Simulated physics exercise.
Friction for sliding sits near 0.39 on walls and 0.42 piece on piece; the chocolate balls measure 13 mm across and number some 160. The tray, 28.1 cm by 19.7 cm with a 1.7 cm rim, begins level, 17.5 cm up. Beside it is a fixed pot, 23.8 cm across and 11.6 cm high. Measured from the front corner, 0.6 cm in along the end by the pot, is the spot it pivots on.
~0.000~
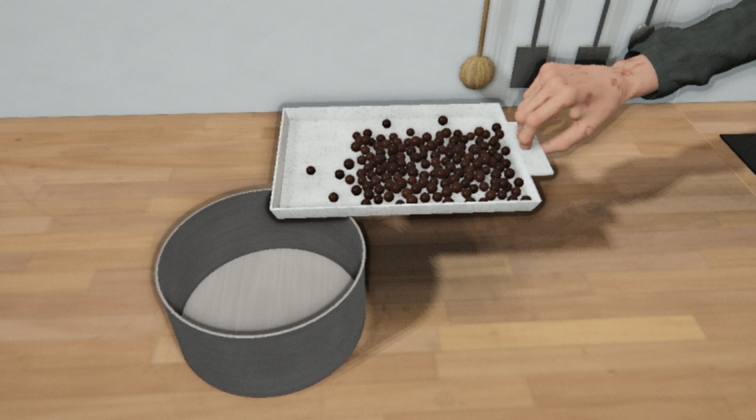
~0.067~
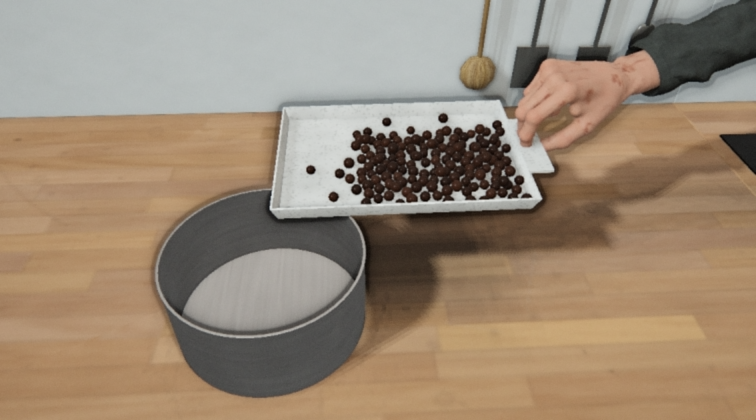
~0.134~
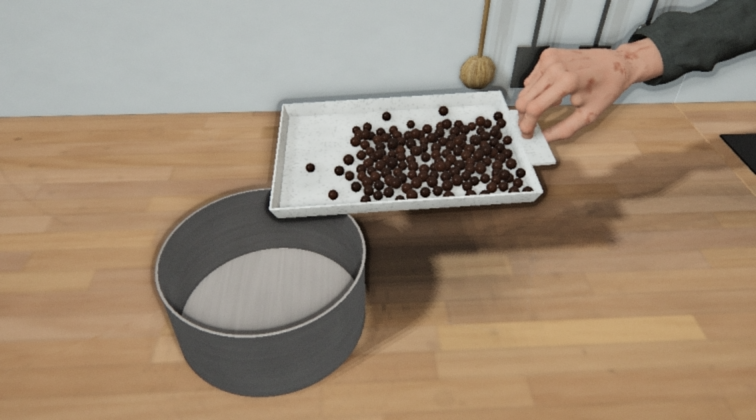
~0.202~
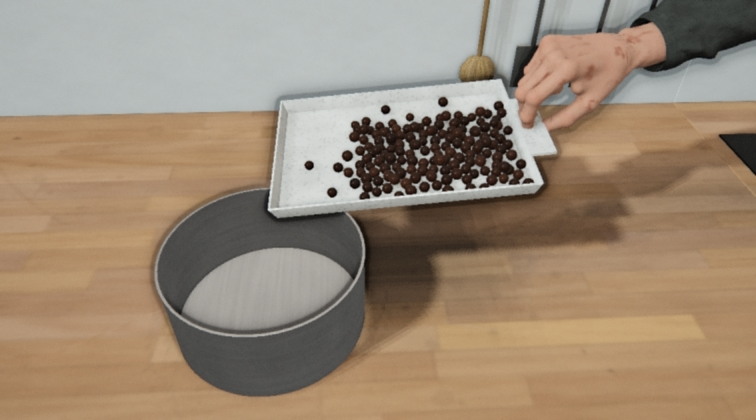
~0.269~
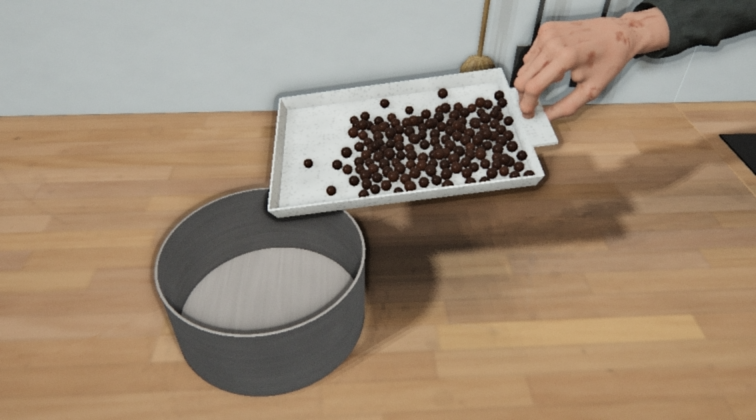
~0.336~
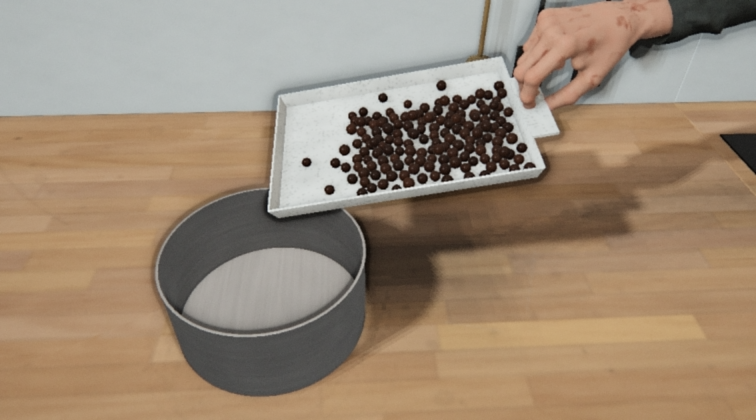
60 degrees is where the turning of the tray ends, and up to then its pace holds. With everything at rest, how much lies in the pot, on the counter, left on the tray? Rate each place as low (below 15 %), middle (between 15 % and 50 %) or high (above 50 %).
Ratings: Pot high; counter low; left on the tray middle.
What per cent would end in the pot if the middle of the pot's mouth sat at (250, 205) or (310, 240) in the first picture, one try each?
Around 40 per cent, then around 75 per cent.
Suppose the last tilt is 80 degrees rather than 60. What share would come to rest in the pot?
Around 100 %, I reckon.
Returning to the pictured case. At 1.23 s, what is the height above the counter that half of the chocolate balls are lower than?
About 26 centimetres.
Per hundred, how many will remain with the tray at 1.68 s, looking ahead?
About 90%.
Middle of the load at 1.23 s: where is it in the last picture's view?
Load centre est.: (319, 140) px.
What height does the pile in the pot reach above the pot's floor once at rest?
Measured height: Approx. 2.5 cm.
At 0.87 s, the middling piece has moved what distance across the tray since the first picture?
Displacement on the tray: Roughly 8 cm.
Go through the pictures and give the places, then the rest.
The first picture shows tray tilt 0 degrees, front corners at (276, 206) and (534, 198); middle of the pieces at (426, 164); pot at (263, 253).
The second picture shows tray tilt 1 degrees, front corners at (276, 206) and (535, 196); middle of the pieces at (426, 163).
The third picture shows tray tilt 3 degrees, front corners at (276, 206) and (536, 189), lowest corner left front; middle of the pieces at (426, 157).
The fourth picture shows tray tilt 6 degrees, front corners at (274, 206) and (536, 180), lowest corner left front; middle of the pieces at (425, 151).
The fifth picture shows tray tilt 9 degrees, front corners at (274, 206) and (537, 172), lowest corner left front; middle of the pieces at (425, 145).
The sixth picture shows tray tilt 12 degrees, front corners at (274, 207) and (538, 165), lowest corner left front; middle of the pieces at (424, 139); pot at (263, 252). The tray's pace is about 45 degrees a second.
After 0.87 s, tilt 34 degrees; the tray holds 100 %, the pot 0 %.
After 1.23 s, tilt 50 degrees; the tray holds 95 %, the pot 5 %.
After 1.68 s, tilt 60 degrees; the tray holds 90 %, the pot 5 %.
By 3.4 s all is still; pot 75 %, counter 0 %, tray 25 %.
